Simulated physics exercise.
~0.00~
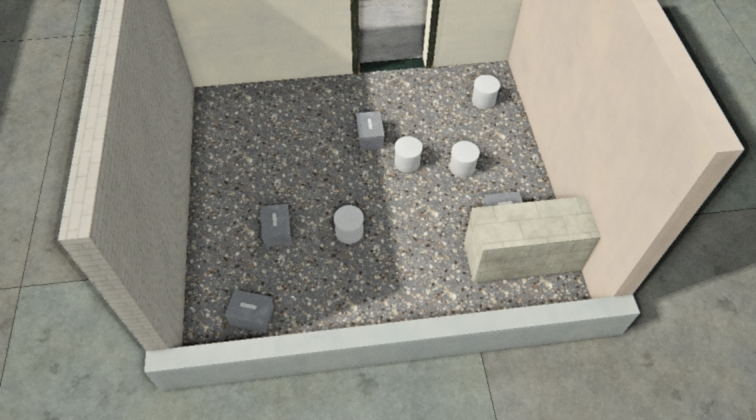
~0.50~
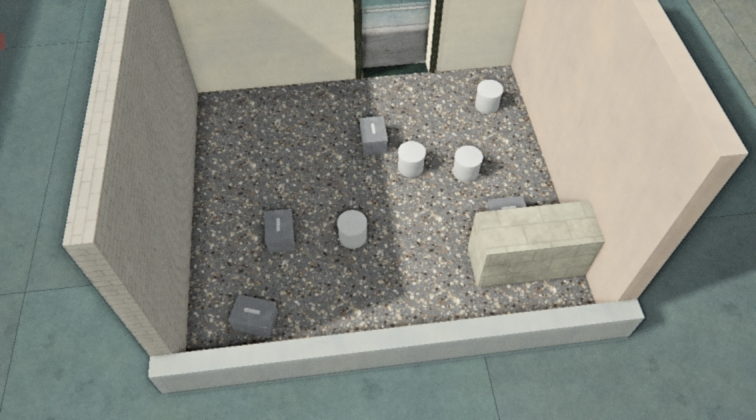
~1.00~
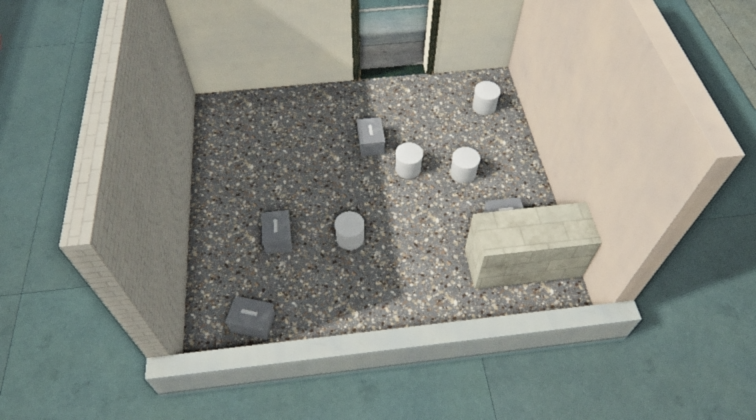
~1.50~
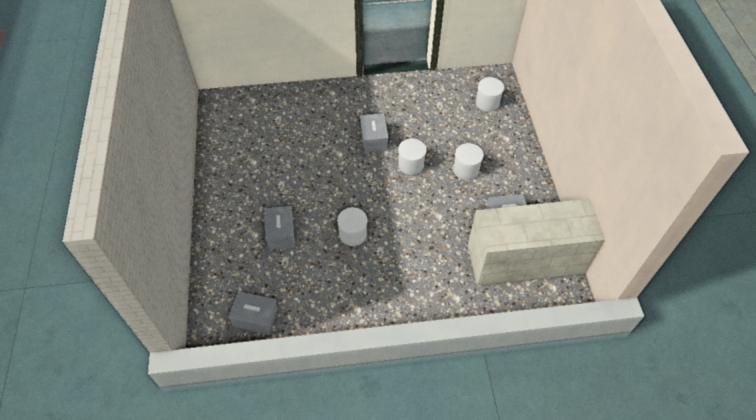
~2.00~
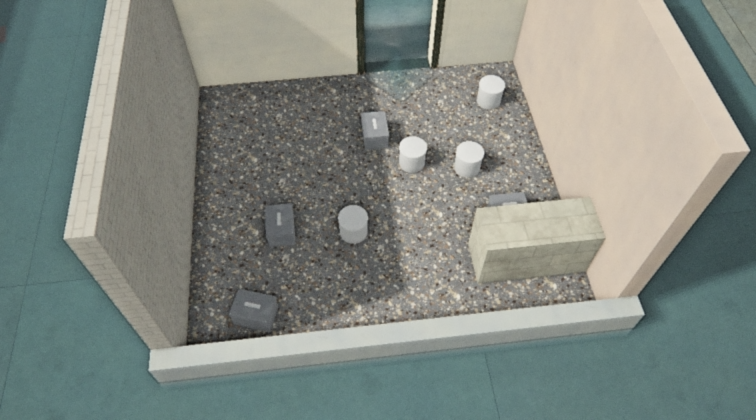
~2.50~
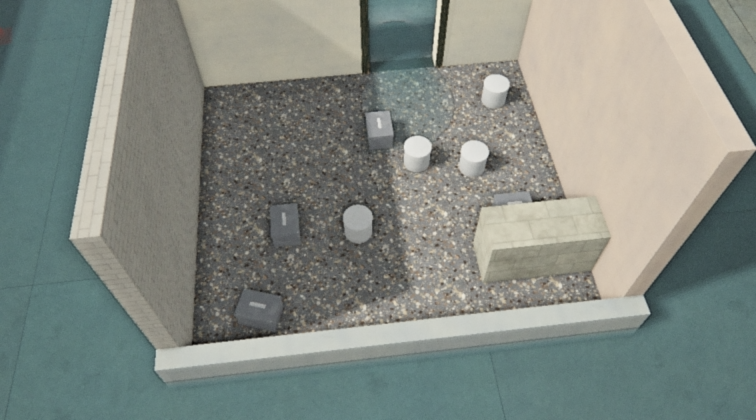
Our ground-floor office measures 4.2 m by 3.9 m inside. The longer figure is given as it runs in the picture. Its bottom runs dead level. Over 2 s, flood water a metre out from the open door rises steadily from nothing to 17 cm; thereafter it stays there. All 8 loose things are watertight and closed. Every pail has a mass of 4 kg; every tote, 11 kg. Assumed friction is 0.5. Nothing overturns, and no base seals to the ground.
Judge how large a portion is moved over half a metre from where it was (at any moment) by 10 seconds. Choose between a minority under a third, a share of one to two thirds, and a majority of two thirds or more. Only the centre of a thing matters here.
A minority under a third.
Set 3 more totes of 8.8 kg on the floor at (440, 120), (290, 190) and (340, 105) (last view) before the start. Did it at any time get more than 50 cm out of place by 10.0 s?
First one crosses the line, second one stays inside the line, third one stays inside the line.
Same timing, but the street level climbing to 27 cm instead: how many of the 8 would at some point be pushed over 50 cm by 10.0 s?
Under that setup the answer is 6.
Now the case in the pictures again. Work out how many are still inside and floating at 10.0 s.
4.
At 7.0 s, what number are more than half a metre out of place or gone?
I make it 2 by then.
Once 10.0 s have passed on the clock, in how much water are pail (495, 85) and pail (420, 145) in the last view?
Depths: Near 6 cm, then near 6 cm.
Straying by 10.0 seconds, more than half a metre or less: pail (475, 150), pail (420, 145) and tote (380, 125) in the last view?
Beyond, beyond, within.
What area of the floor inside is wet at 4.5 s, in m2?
Roughly 10.0 m2.
After 3.5 s 0 of 8 are over 50 cm from their spots; 0 afloat.
After 4.5 s 2 of 8 are over 50 cm from their spots; 0 afloat.
After 7.0 s 2 of 8 are over 50 cm from their spots; 1 afloat.
After 10.0 s 2 of 8 are over 50 cm from their spots, and 2 have been at some point; 4 afloat.
